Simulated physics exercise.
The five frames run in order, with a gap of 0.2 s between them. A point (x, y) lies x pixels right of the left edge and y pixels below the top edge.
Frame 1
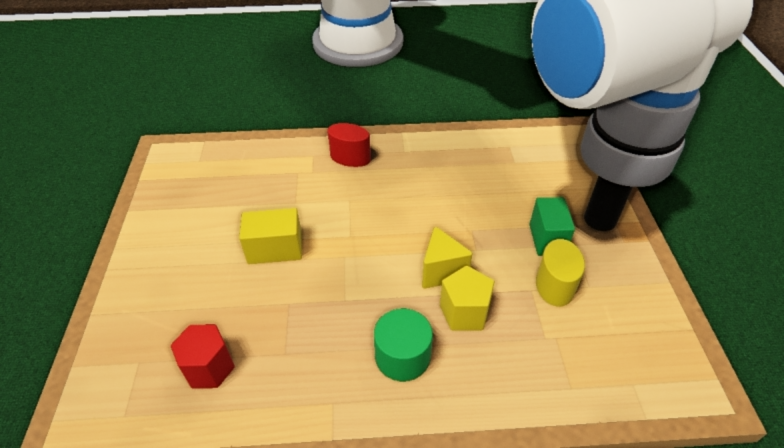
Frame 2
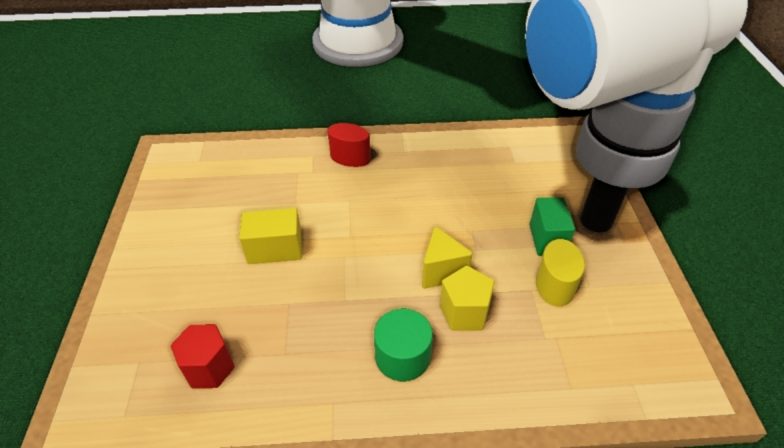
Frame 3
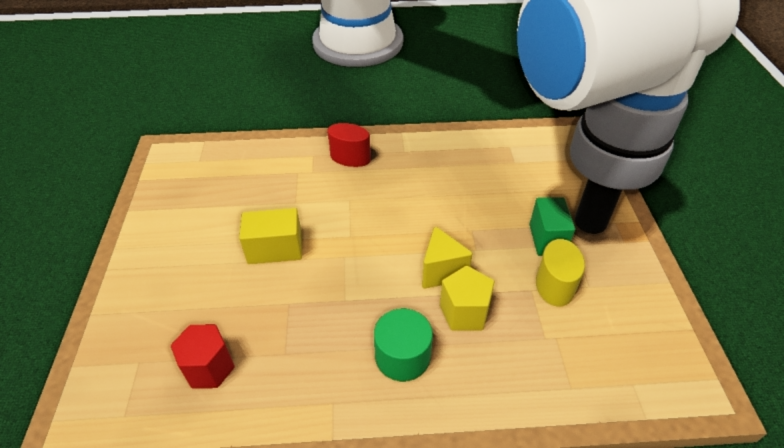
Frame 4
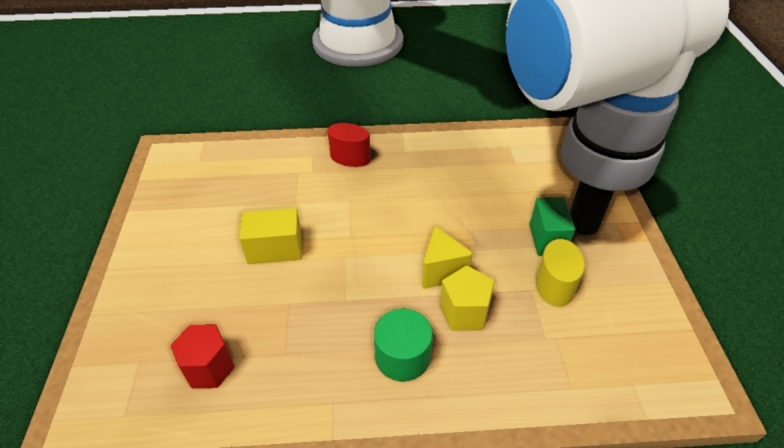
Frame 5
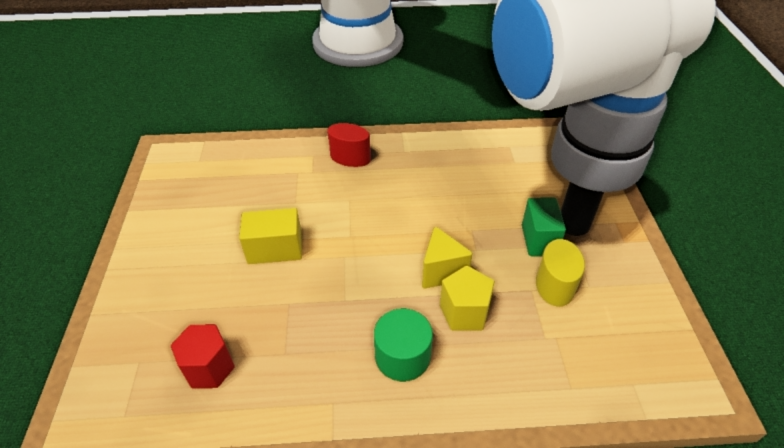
The robot arm's dark bar moved slowly left across the wooden board until it nudged the green block slightly left, while the yellow, red and other green pieces around it stayed still.
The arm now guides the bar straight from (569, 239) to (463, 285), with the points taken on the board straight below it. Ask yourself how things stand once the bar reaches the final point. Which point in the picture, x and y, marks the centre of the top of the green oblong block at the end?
Final place: (498, 216).
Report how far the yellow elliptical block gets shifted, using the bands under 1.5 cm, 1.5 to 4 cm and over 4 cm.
Verdict: Less than 1.5 cm.
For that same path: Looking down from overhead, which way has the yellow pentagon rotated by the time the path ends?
The block spins anticlockwise.
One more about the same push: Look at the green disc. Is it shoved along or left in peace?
That block stands still.
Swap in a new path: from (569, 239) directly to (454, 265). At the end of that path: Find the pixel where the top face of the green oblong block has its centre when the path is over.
I expect it at (449, 214).
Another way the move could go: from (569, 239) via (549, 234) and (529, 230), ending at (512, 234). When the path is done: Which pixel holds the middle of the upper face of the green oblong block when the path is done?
That would be at about pixel (487, 213).
What follows on the original path. One third of the way, bar at (539, 239); green oblong block at (511, 218), turned 35° clockwise.
Two thirds of the way, bar at (503, 255); green oblong block at (498, 216), turned 60° clockwise.
At the end, bar at (465, 272); green disc unmoved; yellow three-sided block at (429, 246), turned 35° clockwise; yellow pentagon at (465, 293), turned 20° anticlockwise; green oblong block at (498, 216), turned 60° clockwise; yellow elliptical block unmoved.
